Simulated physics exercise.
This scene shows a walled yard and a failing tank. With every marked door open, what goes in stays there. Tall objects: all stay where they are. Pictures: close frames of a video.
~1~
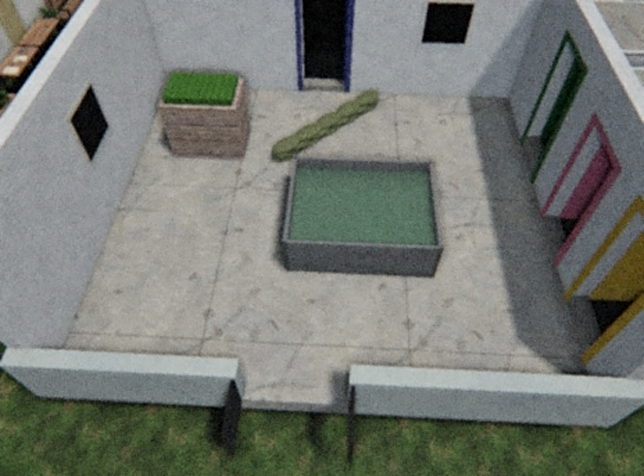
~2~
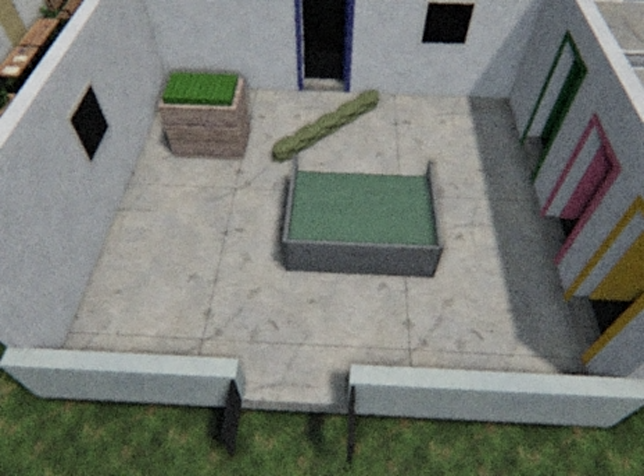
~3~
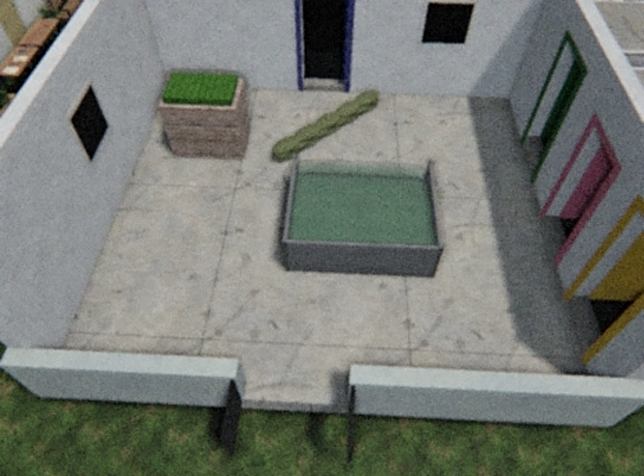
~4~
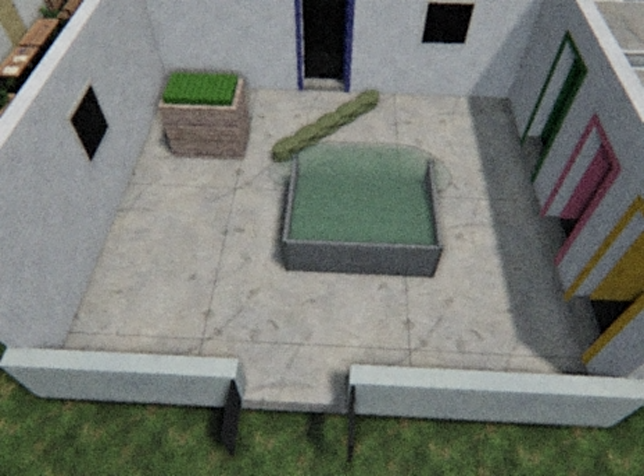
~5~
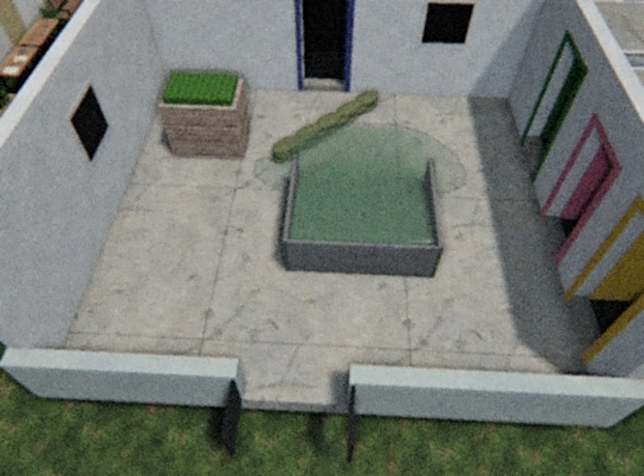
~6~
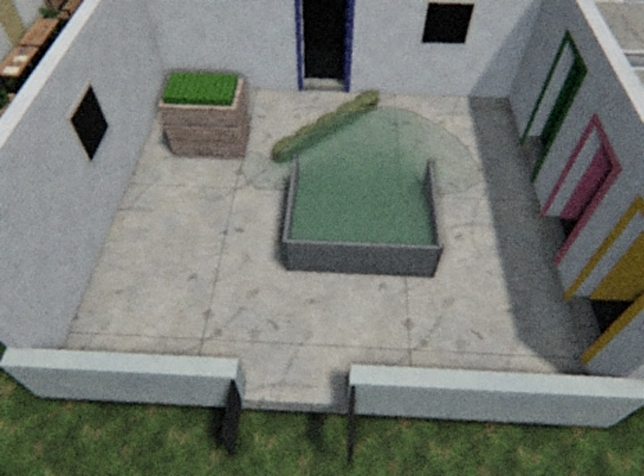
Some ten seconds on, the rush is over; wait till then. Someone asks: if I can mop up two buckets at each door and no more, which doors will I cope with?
At the end, pink door: Not too much gets in there; yellow door: Not too much gets in there; green door: Not too much gets in there; blue door: Not too much gets in there.
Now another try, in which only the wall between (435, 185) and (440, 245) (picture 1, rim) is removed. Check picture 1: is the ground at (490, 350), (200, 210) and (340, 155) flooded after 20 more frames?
Submerged, untouched, untouched.
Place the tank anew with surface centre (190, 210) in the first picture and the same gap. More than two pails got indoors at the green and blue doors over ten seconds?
At the green door it comes out lower; at the blue door it comes out higher.
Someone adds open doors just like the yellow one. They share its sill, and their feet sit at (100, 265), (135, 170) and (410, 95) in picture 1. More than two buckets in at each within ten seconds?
First stays short of it, second stays short of it, third crosses the line.
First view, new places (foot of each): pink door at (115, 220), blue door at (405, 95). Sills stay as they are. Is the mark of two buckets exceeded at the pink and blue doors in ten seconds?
Note - the pink door ends up short of it; the blue door ends up above it.
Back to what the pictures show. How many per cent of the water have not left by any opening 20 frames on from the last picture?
I reckon around 100 in a hundred.
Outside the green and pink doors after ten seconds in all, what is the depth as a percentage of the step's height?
20 and 70 %, in that order.
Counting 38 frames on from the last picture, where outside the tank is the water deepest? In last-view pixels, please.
(578, 399).
A moment on, water covers 25 % of the floor; the pink door not reached, the yellow door not reached, the green door not reached, the blue door not reached.
Next, water covers 30 % of the floor; the pink door not reached, the yellow door not reached, the green door wet at the sill, nothing in, the blue door wet at the sill, nothing in.
Then, water covers 60 % of the floor; the pink door wet at the sill, nothing in, the yellow door not reached, the green door wet at the sill, nothing in, the blue door wet at the sill, nothing in.
Later, water covers 75 % of the floor; the pink door wet at the sill, nothing in, the yellow door wet at the sill, nothing in, the green door wet at the sill, nothing in, the blue door wet at the sill, nothing in.
In the end, water covers 95 % of the floor; the pink door wet at the sill, nothing in, the yellow door wet at the sill, nothing in, the green door wet at the sill, nothing in, the blue door wet at the sill, nothing in.
